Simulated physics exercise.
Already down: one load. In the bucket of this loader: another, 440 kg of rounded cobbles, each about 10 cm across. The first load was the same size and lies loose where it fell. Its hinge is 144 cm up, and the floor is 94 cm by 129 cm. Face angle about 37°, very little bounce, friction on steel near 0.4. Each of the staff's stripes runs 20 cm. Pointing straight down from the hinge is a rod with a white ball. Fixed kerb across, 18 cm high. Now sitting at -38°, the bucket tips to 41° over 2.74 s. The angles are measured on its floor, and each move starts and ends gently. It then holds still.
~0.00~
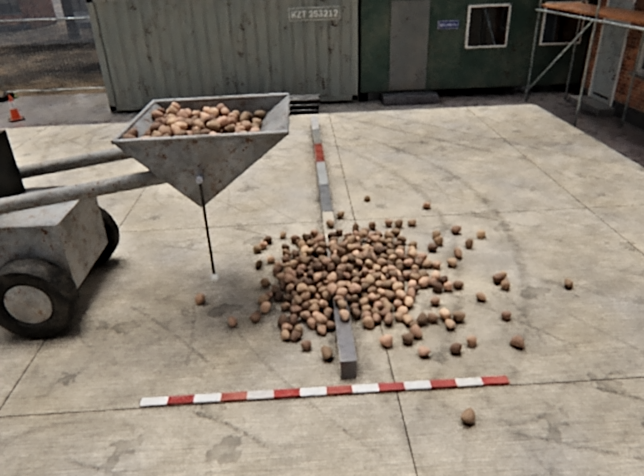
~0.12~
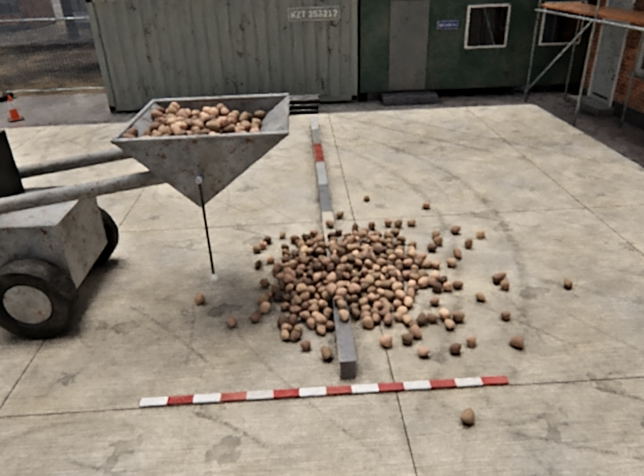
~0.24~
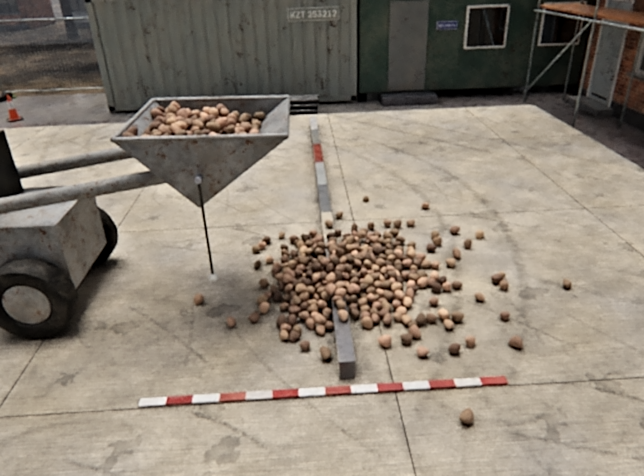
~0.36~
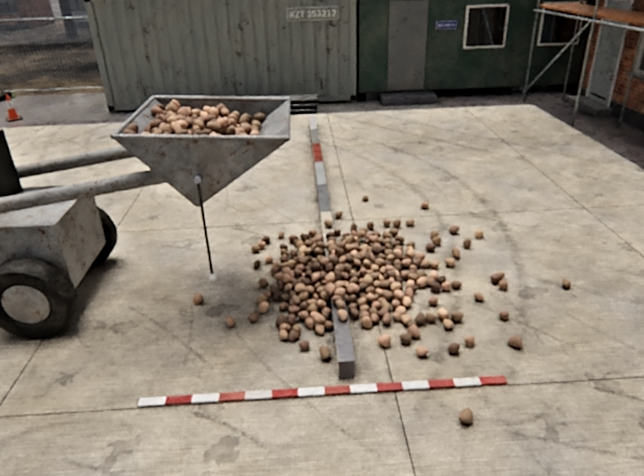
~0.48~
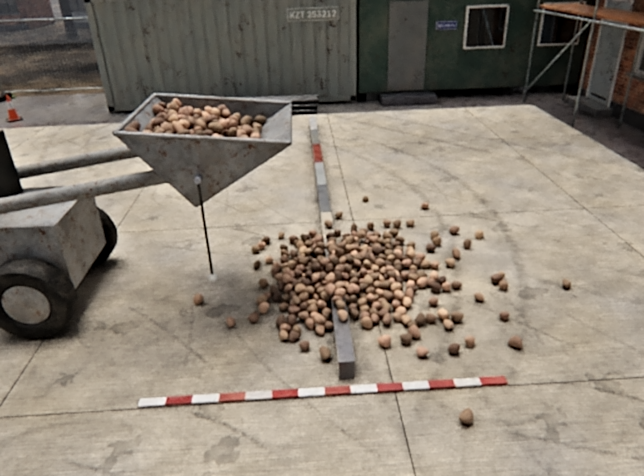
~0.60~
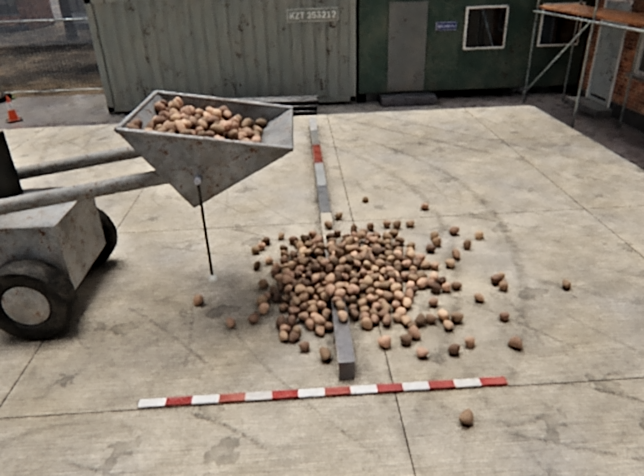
A grey loader slowly tilts its bucket of brown lumps slightly down toward the right.
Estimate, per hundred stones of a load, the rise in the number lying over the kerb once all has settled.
Roughly 29 more per hundred.
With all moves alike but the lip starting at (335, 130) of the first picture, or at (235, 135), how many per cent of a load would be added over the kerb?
About 90 and 0 per cent.
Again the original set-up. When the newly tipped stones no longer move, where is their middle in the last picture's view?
In the last view, somewhere near (313, 272).
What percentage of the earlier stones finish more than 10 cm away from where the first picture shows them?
Around 15 in a hundred.
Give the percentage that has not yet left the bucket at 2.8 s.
Some 0 %, roughly, is held.
After 2.1 s the floor is at 29°; in per cent of one load, 85 in the bucket, 58 on this side of the kerb, 57 over the kerb; the foremost stones are at (494, 266).
After 2.8 s the floor is at 41°; in per cent of one load, 2 in the bucket, 120 on this side of the kerb, 77 over the kerb; the foremost stones are at (494, 266).
After 3.2 s the floor is at 41°; in per cent of one load, 0 in the bucket, 116 on this side of the kerb, 83 over the kerb; the foremost stones are at (494, 266).
After 6.0 s the floor is at 41°; in per cent of one load, 0 in the bucket, 114 on this side of the kerb, 85 over the kerb; the foremost stones are at (494, 266). Net gain over the kerb, 29.
